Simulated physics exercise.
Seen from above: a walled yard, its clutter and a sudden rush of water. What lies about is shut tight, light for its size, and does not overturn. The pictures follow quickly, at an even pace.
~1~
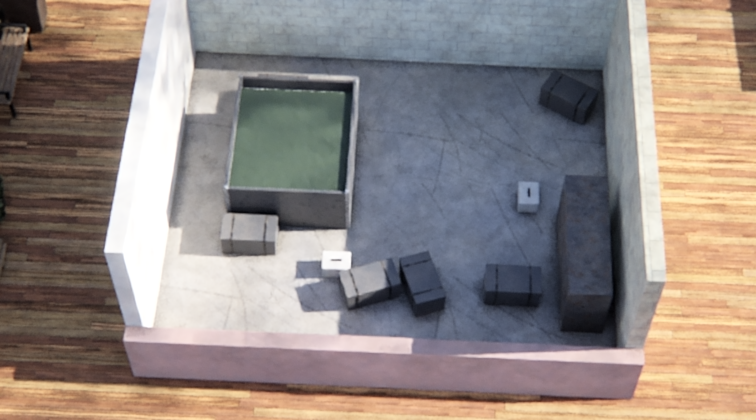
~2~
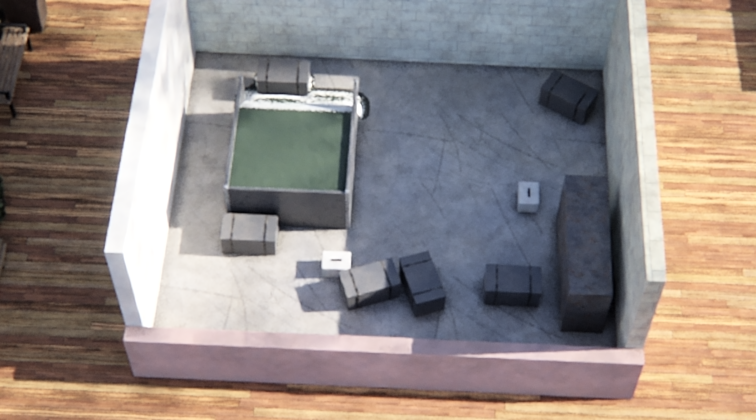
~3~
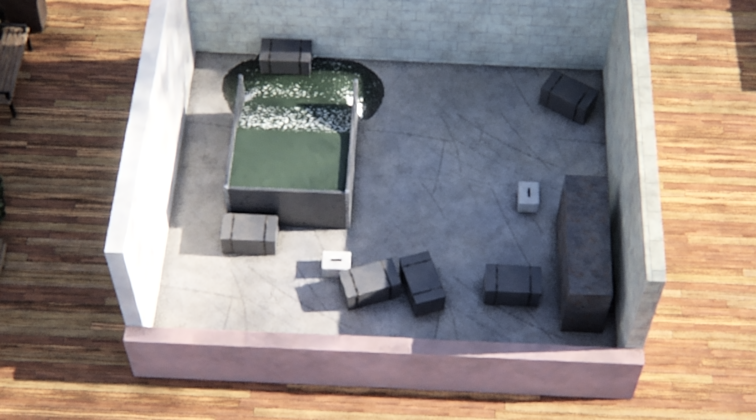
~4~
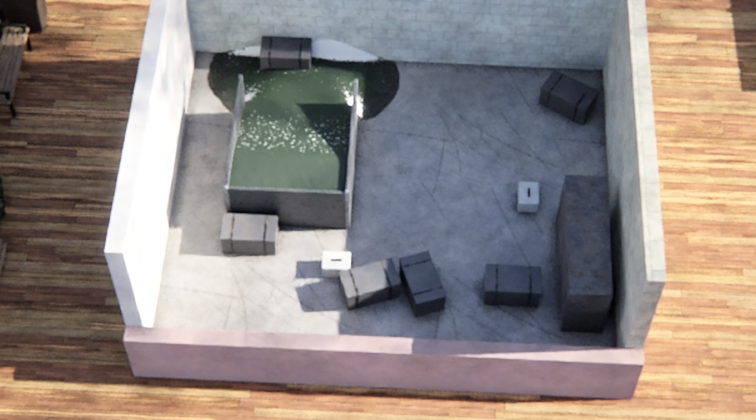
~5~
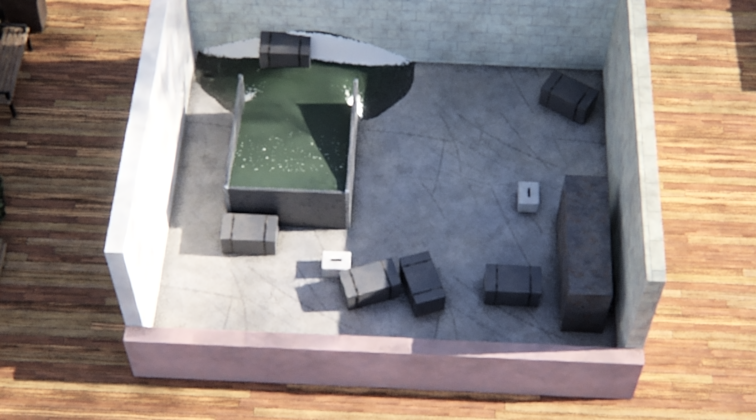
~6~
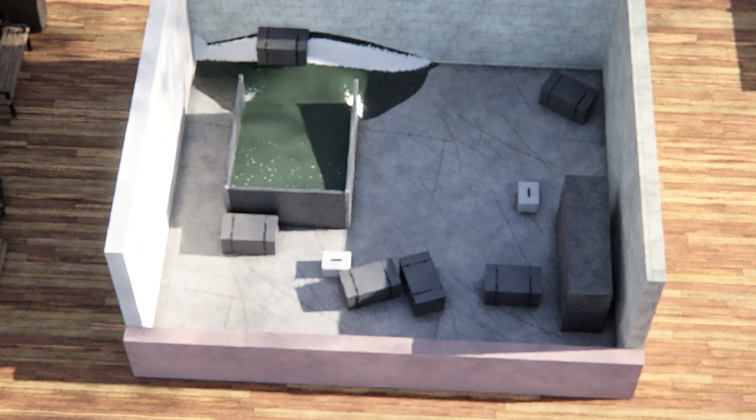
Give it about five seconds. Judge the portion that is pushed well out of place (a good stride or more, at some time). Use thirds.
That comes to from one to two thirds.
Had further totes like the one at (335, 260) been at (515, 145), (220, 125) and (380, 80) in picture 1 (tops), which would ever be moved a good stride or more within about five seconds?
One after the other: Moved that far, moved that far, yes.
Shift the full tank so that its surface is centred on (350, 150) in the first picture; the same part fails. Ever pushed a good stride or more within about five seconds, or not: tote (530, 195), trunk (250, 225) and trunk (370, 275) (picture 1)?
One after the other: Pushed that far, moved that far, no.
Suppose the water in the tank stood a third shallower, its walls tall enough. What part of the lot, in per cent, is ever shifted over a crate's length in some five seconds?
I make it 40 per cent.
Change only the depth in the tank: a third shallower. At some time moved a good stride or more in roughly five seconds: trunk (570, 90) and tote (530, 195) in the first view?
One after the other: Yes, shifted that much.
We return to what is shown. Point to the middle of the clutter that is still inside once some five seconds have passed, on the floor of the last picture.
Around (401, 259).
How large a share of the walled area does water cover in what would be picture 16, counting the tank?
Some 50 per cent.
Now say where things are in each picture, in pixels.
In the first frame, a trunk at (282, 86) rests on the ground; a tote at (529, 193), on the bottom; 0 of 8 have shifted.
In the second frame, a trunk at (283, 71), on the bottom, close to its start; a tote at (529, 193), on the bottom; 1 of 8 have shifted.
In the third frame, a trunk at (286, 50) rests on the ground, a stride from its start; a tote at (529, 193), on the bottom; 1 of 8 have shifted.
In the fourth frame, a trunk at (286, 47) floats, a stride from its start; a tote at (529, 193) rests on the ground; 1 of 8 have shifted.
In the fifth frame, a trunk at (285, 43) floats, a stride from its start; a tote at (529, 193), on the bottom; 1 of 8 have shifted.
In the sixth frame, a trunk at (282, 38) floats, a stride from its start; a tote at (529, 193) rests on the ground; 1 of 8 have shifted.
A moment on, 1 of 8 are well off their spots; 1 afloat.
Next, 1 of 8 are well off their spots; 2 afloat.
Later, 3 of 8 are well off their spots; 2 afloat.
In the end, 3 of 8 are well off their spots, and 3 have been at some point; 3 afloat.
